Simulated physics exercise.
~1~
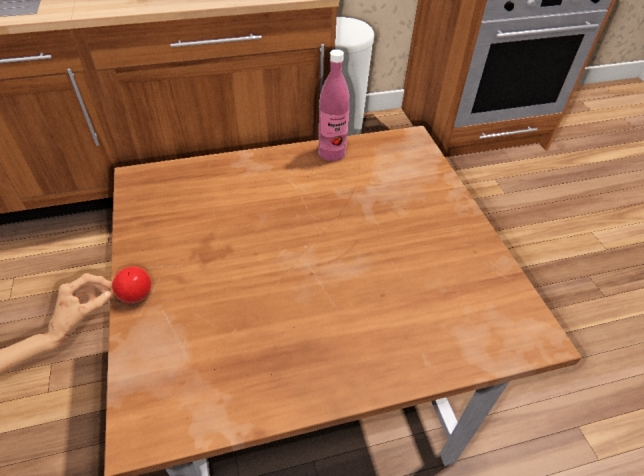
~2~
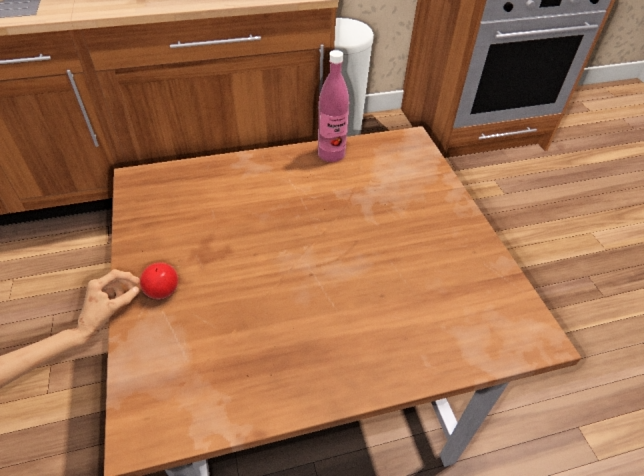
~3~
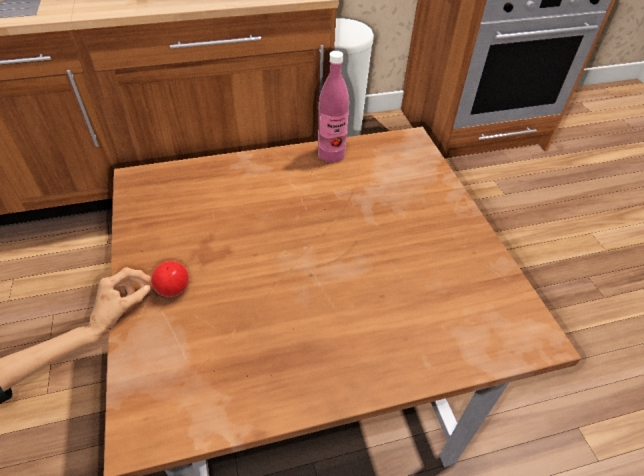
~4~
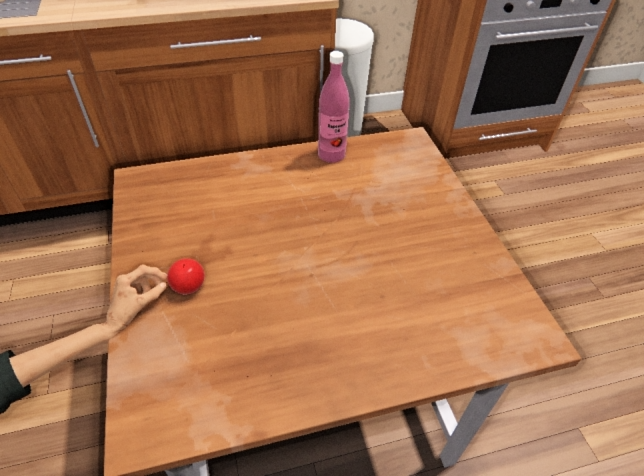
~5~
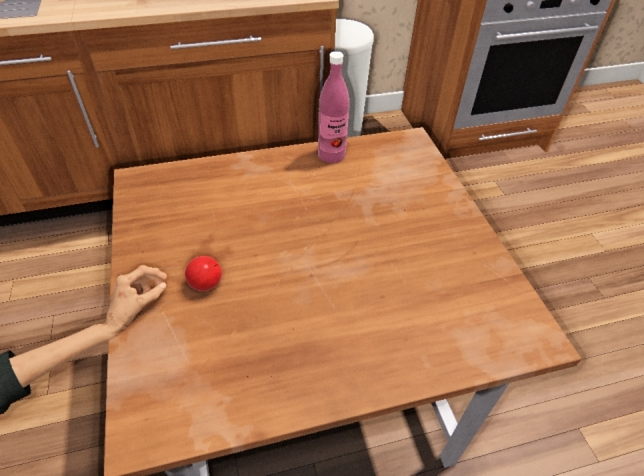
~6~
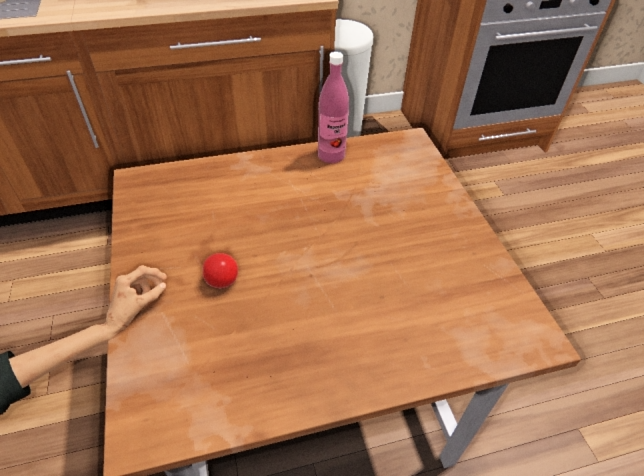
In a kitchen with wooden cabinets and an oven, a hand at the left edge of a wooden table pushes a red apple to the right, while a pink bottle stands still at the back. The hand then stays behind, and the apple moves a little farther right on its own.
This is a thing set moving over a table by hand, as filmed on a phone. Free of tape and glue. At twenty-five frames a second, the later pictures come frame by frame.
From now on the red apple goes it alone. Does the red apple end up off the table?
It exits the tabletop.
Then, 0.40 s later than the last frame, red apple moved well along near (377, 242).
Then, 0.90 s later than the last frame, red apple now off the table.
When it is over, off the table, red apple.
